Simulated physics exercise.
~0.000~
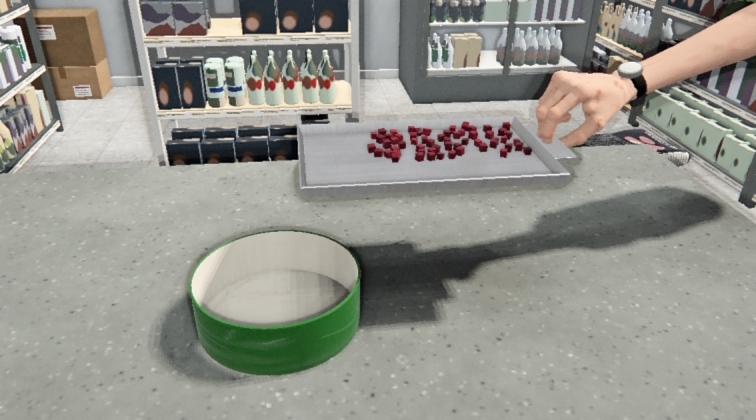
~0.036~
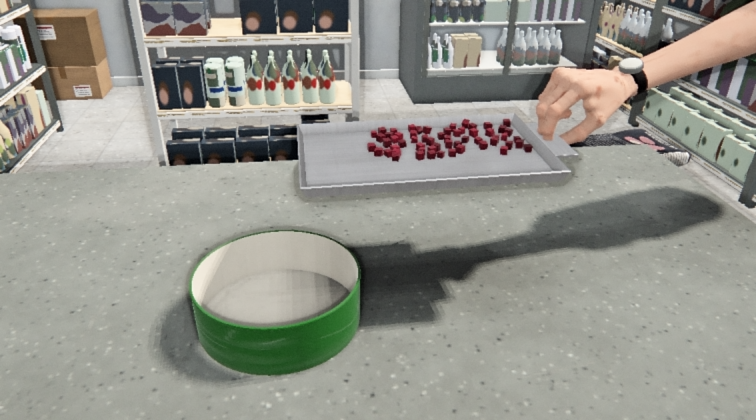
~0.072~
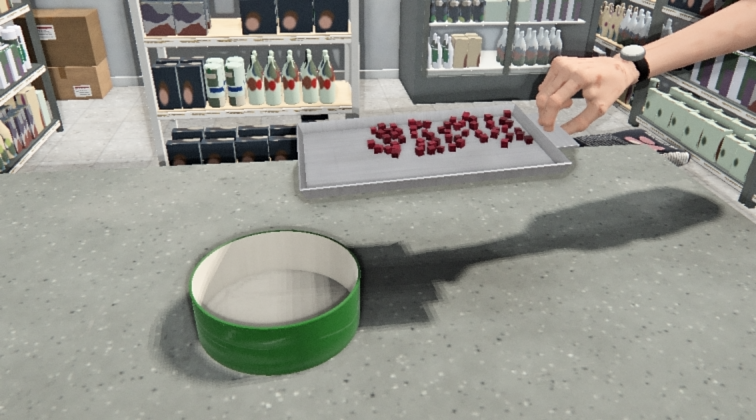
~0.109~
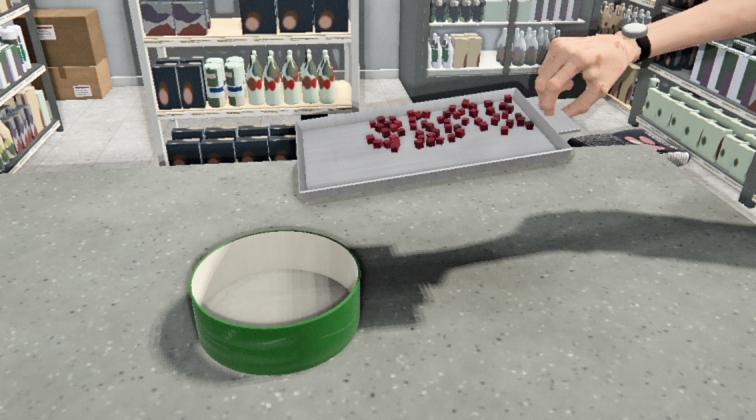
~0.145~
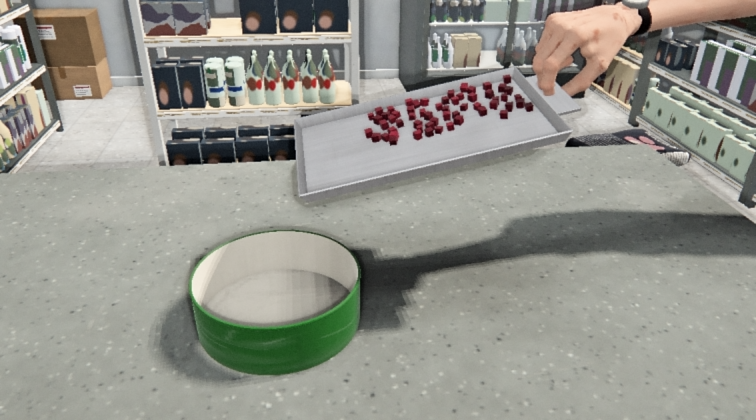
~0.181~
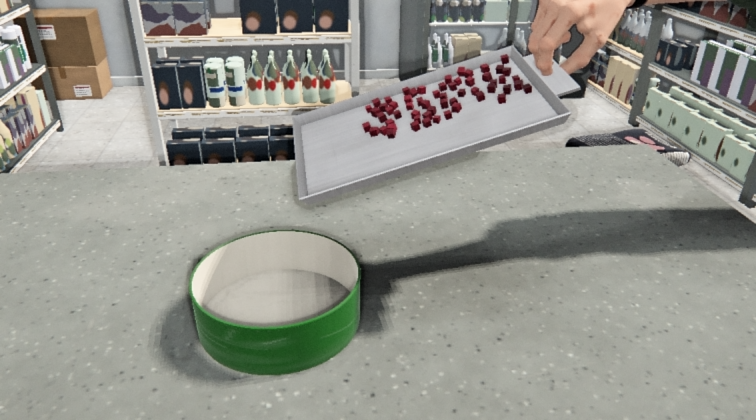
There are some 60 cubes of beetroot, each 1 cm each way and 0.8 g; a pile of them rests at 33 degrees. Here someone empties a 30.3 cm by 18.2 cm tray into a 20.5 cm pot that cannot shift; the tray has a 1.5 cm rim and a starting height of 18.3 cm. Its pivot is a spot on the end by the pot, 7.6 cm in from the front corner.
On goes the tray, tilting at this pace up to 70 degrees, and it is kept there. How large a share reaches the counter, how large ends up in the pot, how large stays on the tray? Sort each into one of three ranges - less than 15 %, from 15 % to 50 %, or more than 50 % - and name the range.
Ranges: Counter: Less than 15 %; pot: More than 50 %; tray: Less than 15 %.
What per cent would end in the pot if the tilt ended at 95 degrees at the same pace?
I'd put it at close to 100 per cent.
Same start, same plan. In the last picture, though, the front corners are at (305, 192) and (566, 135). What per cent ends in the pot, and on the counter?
Pot 100; counter 0.
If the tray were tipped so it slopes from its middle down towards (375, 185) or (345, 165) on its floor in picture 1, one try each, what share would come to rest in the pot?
Approximately 70 percent, then 55 percent.
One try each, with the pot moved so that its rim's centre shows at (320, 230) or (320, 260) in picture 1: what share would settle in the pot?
Around 5 per cent, then around 70 per cent.
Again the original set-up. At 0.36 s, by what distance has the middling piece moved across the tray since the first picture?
Displacement on the tray: About 0 cm.
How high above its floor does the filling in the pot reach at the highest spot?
Measured height: Approx. 2.0 cm.
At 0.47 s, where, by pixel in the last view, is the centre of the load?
Somewhere about (358, 66) in the last view.
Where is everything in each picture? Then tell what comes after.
The first picture shows tray tilt 0 degrees, front corners at (306, 185) and (563, 172); middle of the pieces at (448, 141); pot at (276, 273).
The second picture shows tray tilt 1 degrees, front corners at (306, 185) and (563, 169); middle of the pieces at (448, 139).
The third picture shows tray tilt 3 degrees, front corners at (306, 187) and (564, 161), lowest corner left front; middle of the pieces at (448, 133).
The fourth picture shows tray tilt 8 degrees, front corners at (305, 189) and (565, 147), lowest corner left front; middle of the pieces at (447, 123).
The fifth picture shows tray tilt 13 degrees, front corners at (304, 192) and (565, 129), lowest corner left front; middle of the pieces at (446, 110).
The sixth picture shows tray tilt 19 degrees, front corners at (304, 194) and (564, 112), lowest corner left front; middle of the pieces at (444, 97); pot at (277, 273). The tray's pace is about 155 degrees a second.
After 0.36 s, tilt 47 degrees; the tray holds 100 %, the pot 0 %.
Then, at 0.47 s, tilt 64 degrees; the tray holds 100 %, the pot 0 %.
Then, at 0.72 s, tilt 70 degrees; the tray holds 5 %, the pot 85 %.
At rest (1.8 s), counter 5 %, pot 95 %, tray 5 %.
